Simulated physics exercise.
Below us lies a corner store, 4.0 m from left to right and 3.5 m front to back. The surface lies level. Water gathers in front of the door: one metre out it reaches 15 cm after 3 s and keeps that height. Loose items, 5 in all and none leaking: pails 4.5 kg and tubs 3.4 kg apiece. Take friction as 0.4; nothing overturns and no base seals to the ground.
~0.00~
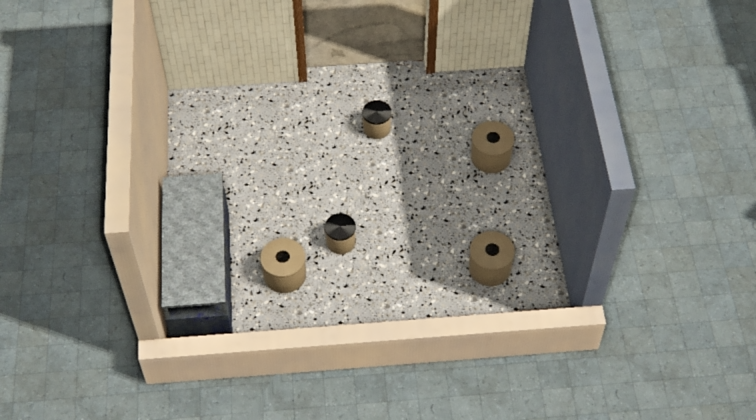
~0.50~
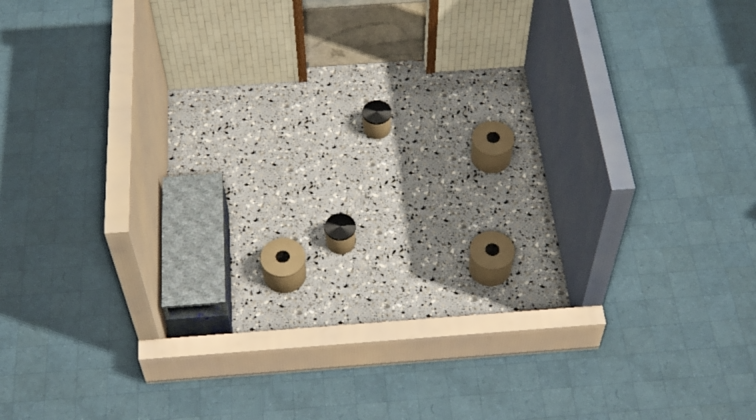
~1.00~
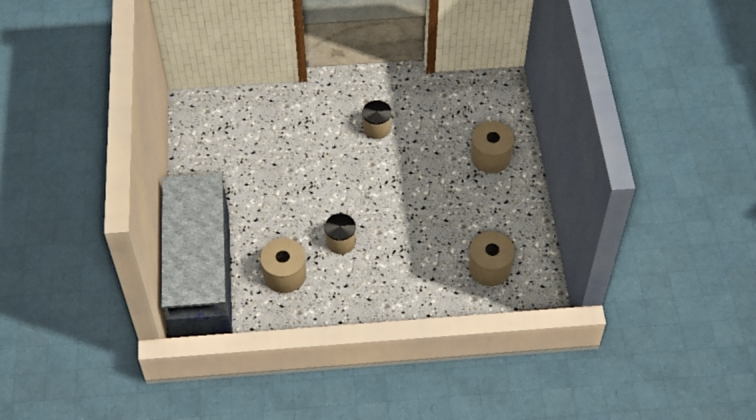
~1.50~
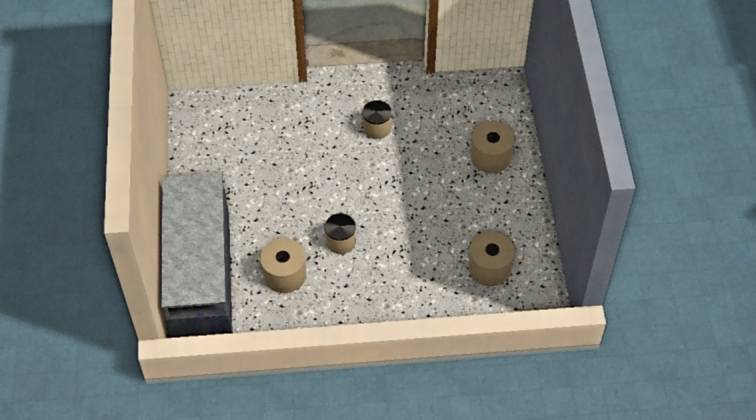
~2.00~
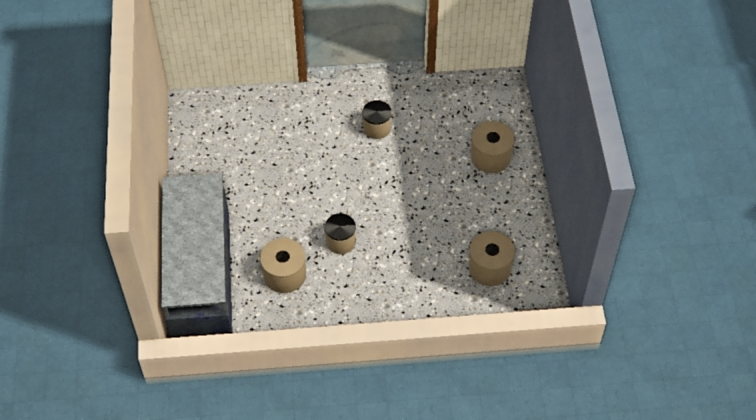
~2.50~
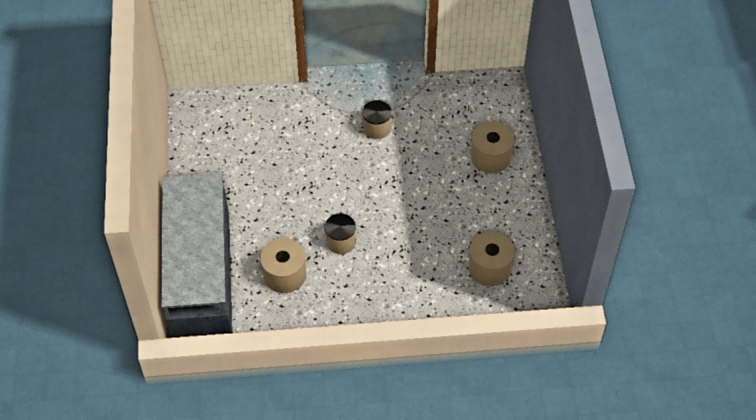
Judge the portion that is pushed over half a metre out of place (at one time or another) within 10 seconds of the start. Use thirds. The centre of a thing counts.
That comes to two thirds or more.
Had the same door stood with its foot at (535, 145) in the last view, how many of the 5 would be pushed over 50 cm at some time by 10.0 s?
In that case 2 of them.
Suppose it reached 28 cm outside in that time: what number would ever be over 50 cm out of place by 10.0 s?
Then 5.
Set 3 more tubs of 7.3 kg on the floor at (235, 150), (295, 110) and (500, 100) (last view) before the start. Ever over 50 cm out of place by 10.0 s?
In turn: Less, under, under.
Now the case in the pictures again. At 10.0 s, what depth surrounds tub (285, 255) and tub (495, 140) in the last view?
Roughly 10 and 9 cm.
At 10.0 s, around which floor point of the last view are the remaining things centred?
At about (424, 291).
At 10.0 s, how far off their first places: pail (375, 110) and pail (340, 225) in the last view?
In turn: 200 cm, 80 cm.
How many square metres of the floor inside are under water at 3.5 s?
Some 2.5 m2.
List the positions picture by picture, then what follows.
In the first frame, a pail at (340, 226), on the bottom; a tub at (492, 250) rests on the ground; water covers 0.0 m2; 0 of 5 have shifted.
In the second frame, a pail at (340, 226), on the bottom; a tub at (492, 250), on the bottom; 0.0 m2 under water; 0 of 5 have shifted.
In the third frame, a pail at (340, 226) rests on the ground; a tub at (492, 250) rests on the ground; 0.0 m2 under water; 0 of 5 have shifted.
In the fourth frame, a pail at (340, 226), on the bottom; a tub at (492, 250), on the bottom; water covers 0.0 m2; 0 of 5 have shifted.
In the fifth frame, a pail at (340, 226), on the bottom; a tub at (492, 250) rests on the ground; water covers 0.0 m2; 0 of 5 have shifted.
In the sixth frame, a pail at (340, 226), on the bottom; a tub at (492, 250) rests on the ground; water covers 0.5 m2; 0 of 5 have shifted.
After 3.5 s 0 of 5 are over 50 cm from their spots; 0 afloat.
After 4.5 s 1 of 5 are over 50 cm from their spots; 0 afloat.
After 7.0 s 4 of 5 are over 50 cm from their spots; 4 afloat.
After 10.0 s 5 of 5 are over 50 cm from their spots, and 5 have been at some point; 5 afloat.
